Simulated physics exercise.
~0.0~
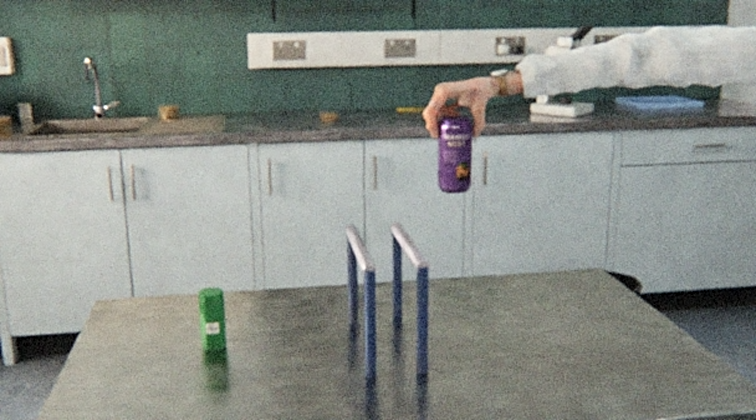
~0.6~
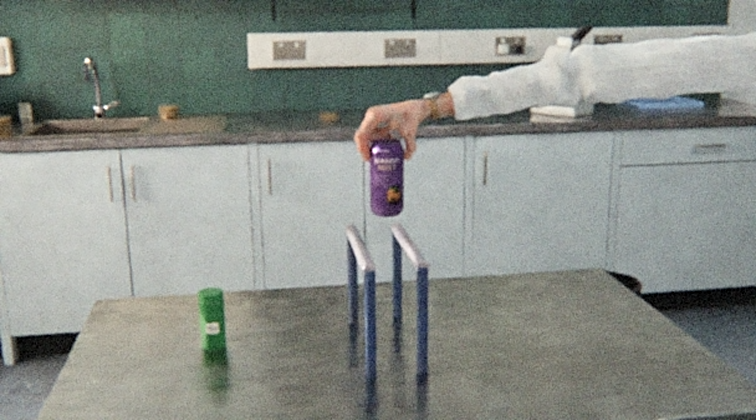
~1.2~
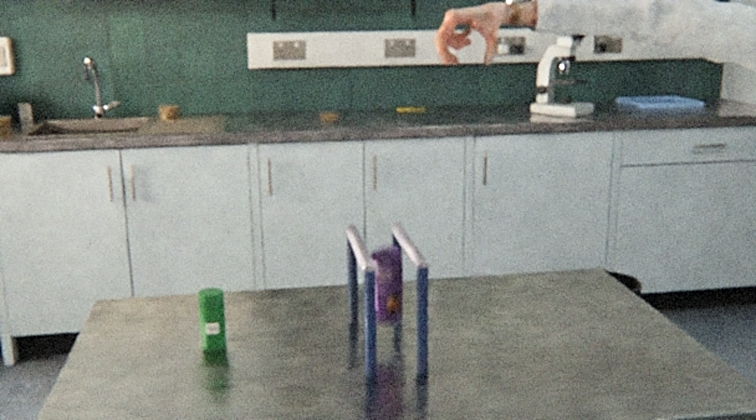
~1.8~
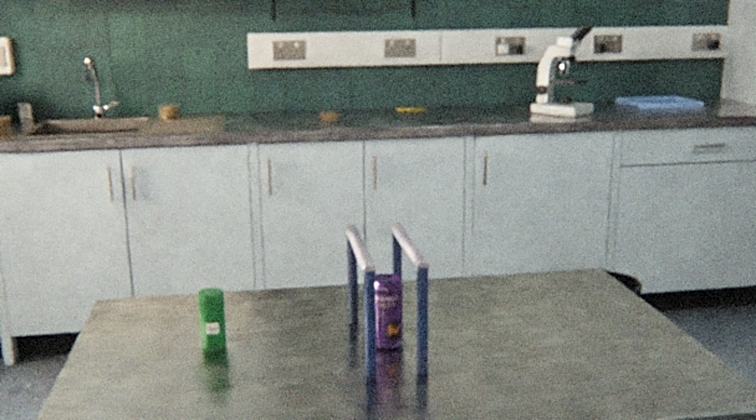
In a laboratory, a hand drops a purple can through a gap onto the table.
